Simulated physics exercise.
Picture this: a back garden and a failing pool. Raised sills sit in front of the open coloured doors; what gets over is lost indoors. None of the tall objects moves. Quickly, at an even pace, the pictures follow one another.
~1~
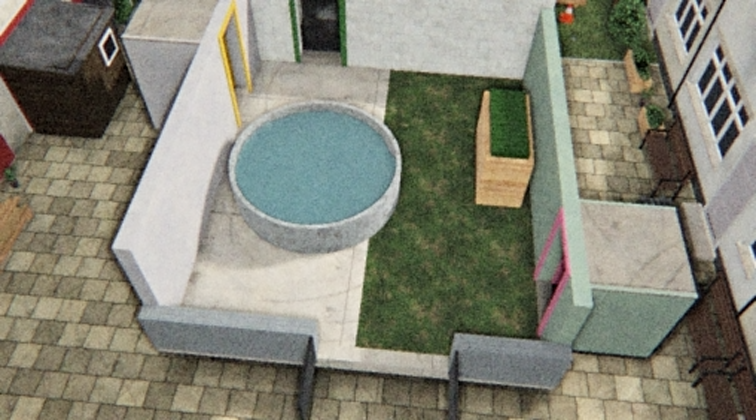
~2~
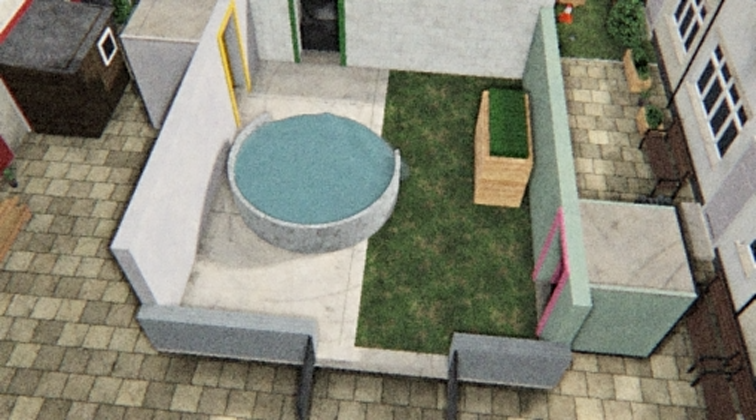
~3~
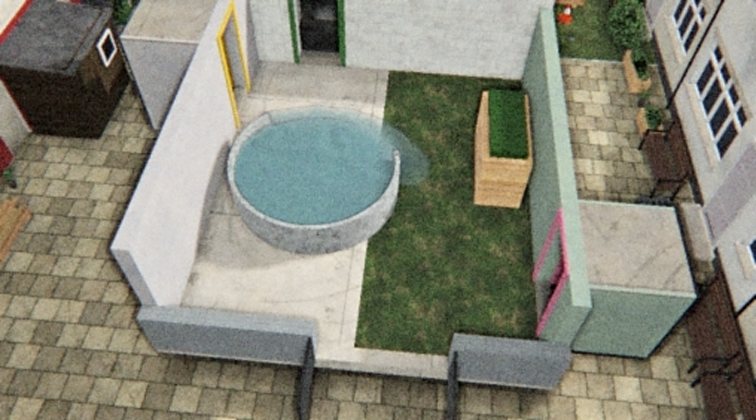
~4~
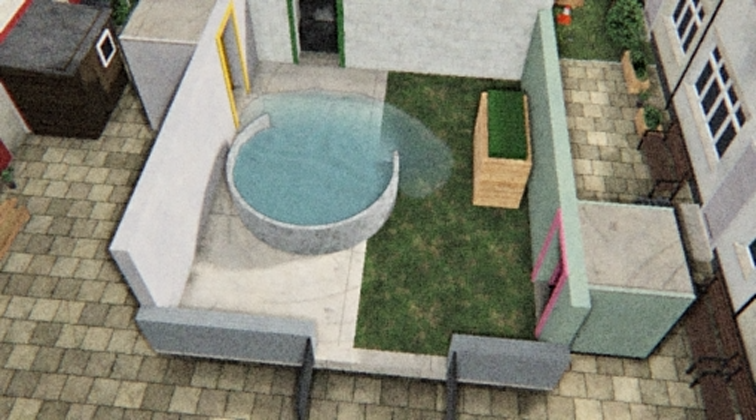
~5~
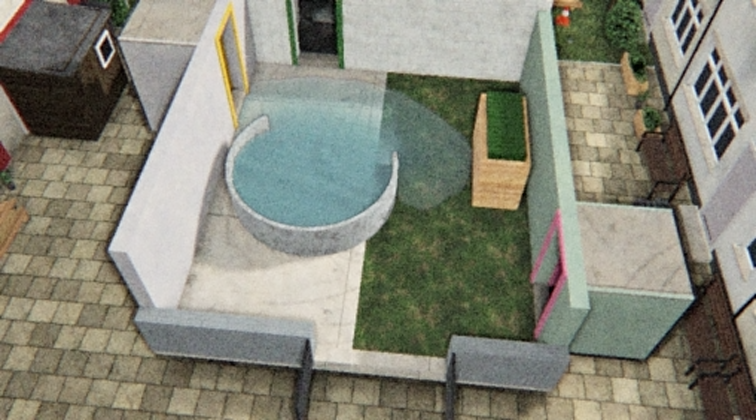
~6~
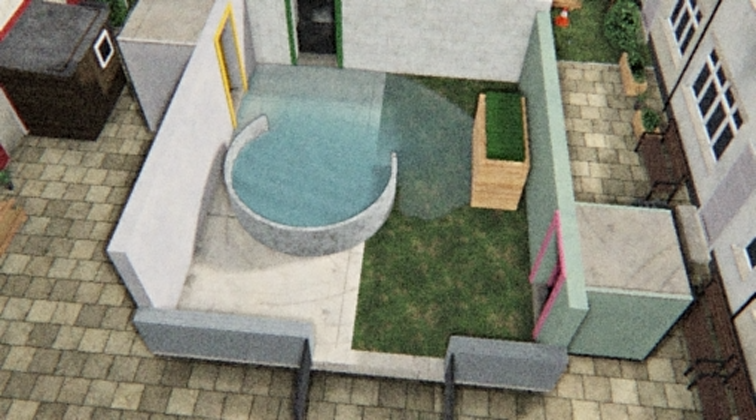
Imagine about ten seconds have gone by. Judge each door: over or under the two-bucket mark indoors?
My call: Green door, over; pink door, over; yellow door, under.
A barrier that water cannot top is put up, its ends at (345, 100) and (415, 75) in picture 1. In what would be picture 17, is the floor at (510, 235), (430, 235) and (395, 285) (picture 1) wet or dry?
Lab note - point 1: Parched; point 2: Parched; point 3: Parched.
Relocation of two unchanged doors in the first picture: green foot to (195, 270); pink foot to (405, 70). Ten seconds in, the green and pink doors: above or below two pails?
Result - the green door stays within limits while the pink door exceeds the limit.
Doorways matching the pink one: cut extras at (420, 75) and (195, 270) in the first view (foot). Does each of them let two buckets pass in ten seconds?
Per door: Past the limit; within the limit.
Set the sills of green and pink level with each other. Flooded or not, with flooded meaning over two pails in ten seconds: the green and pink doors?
My guess is the green one gets more than that and the pink one gets less than that.
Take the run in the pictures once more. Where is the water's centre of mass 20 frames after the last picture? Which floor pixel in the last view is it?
It is around (372, 127).
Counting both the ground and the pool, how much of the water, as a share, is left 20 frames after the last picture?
Roughly 96 %.
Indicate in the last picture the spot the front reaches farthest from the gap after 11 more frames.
I'd say near (513, 82).
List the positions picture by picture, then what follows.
In the first picture, still water in the round pool at (316, 162).
In the second picture, the front is at (404, 177), out from the gap on the round pool's far side.
In the third picture, water pours out on the round pool's far side and has run to (423, 174).
In the fourth picture, the front is at (445, 176), out from the gap on the round pool's far side.
In the fifth picture, the front is at (460, 184), out from the gap on the round pool's far side.
In the sixth picture, water pours out on the round pool's far side and has run to (255, 68).
A moment on, water covers 45 % of the floor; the green door over two buckets in, the pink door not reached, the yellow door wet at the sill, nothing in.
Next, water covers 50 % of the floor; the green door far over two buckets in, the pink door not reached, the yellow door wet at the sill, nothing in.
Then, water covers 60 % of the floor; the green door far over two buckets in, the pink door not reached, the yellow door wet at the sill, nothing in.
Later, water covers 90 % of the floor; the green door far over two buckets in, the pink door wet at the sill, nothing in, the yellow door under two buckets in.
In the end, water covers 100 % of the floor; the green door far over two buckets in, the pink door over two buckets in, the yellow door under two buckets in.
